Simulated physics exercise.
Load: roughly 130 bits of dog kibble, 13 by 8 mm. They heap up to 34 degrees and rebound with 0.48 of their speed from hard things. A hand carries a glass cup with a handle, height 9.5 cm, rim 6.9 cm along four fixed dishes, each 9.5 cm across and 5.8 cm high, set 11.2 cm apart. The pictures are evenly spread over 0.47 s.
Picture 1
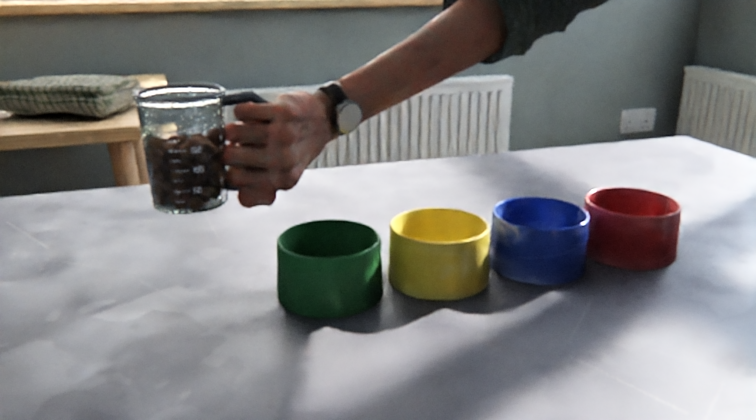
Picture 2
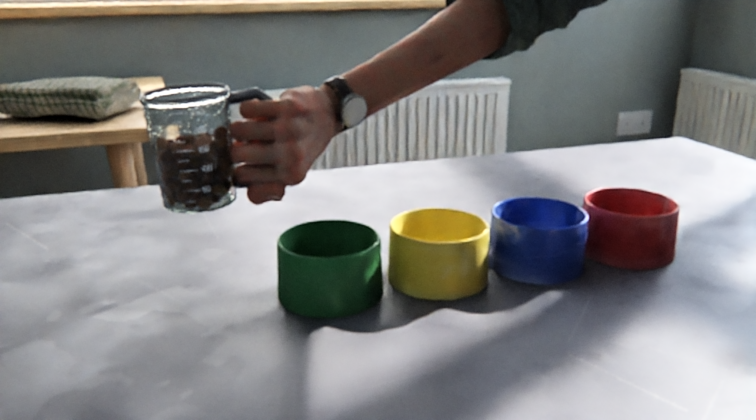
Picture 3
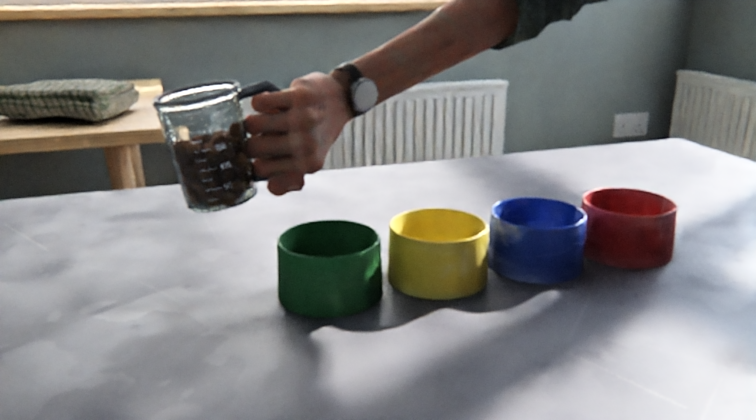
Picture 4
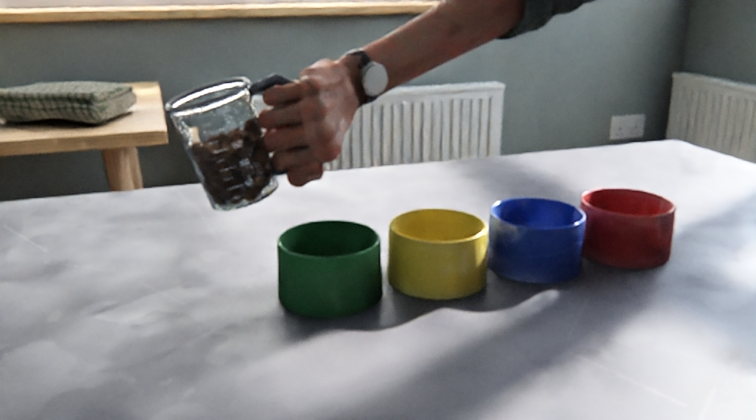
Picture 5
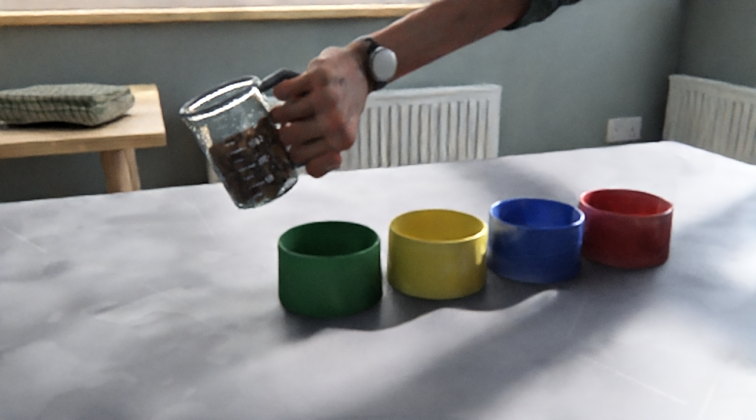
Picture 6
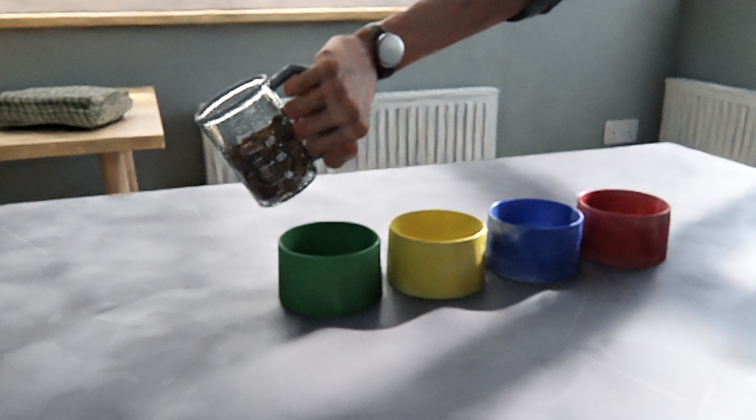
Hand holding a glass cup of brown pieces, moving it slightly right and tilting it leftward behind four coloured dishes.
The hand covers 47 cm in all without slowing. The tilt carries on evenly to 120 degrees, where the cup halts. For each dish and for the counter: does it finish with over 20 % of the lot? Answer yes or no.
Red dish: No; blue dish: No; green dish: No; yellow dish: Yes; on the counter: No.
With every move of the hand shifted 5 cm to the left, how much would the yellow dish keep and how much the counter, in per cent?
In that case yellow 30, counter 30.
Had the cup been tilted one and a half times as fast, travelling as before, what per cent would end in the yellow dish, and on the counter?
Yellow 0, counter 20.
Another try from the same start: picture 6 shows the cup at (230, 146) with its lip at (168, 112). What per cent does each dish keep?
Red 0, blue 0, green 70, yellow 0.
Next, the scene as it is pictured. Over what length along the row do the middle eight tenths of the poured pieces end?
About 6 cm.
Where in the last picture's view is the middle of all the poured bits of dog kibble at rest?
At about (437, 260).
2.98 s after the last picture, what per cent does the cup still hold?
Some 0 per cent of the load.
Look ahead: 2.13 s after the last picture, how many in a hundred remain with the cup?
About 0 per cent.
Then, 1.28 s after the last picture, tilt 117 degrees; cup holds 85 %, yellow 10 %.
Then, 2.13 s after the last picture, tilt 120 degrees; cup holds 0 %, yellow 95 %.
Then, 2.98 s after the last picture, tilt 120 degrees; cup holds 0 %, yellow 95 %.
In the end, red 0 %, blue 0 %, green 0 %, yellow 95 %, counter 5 %.
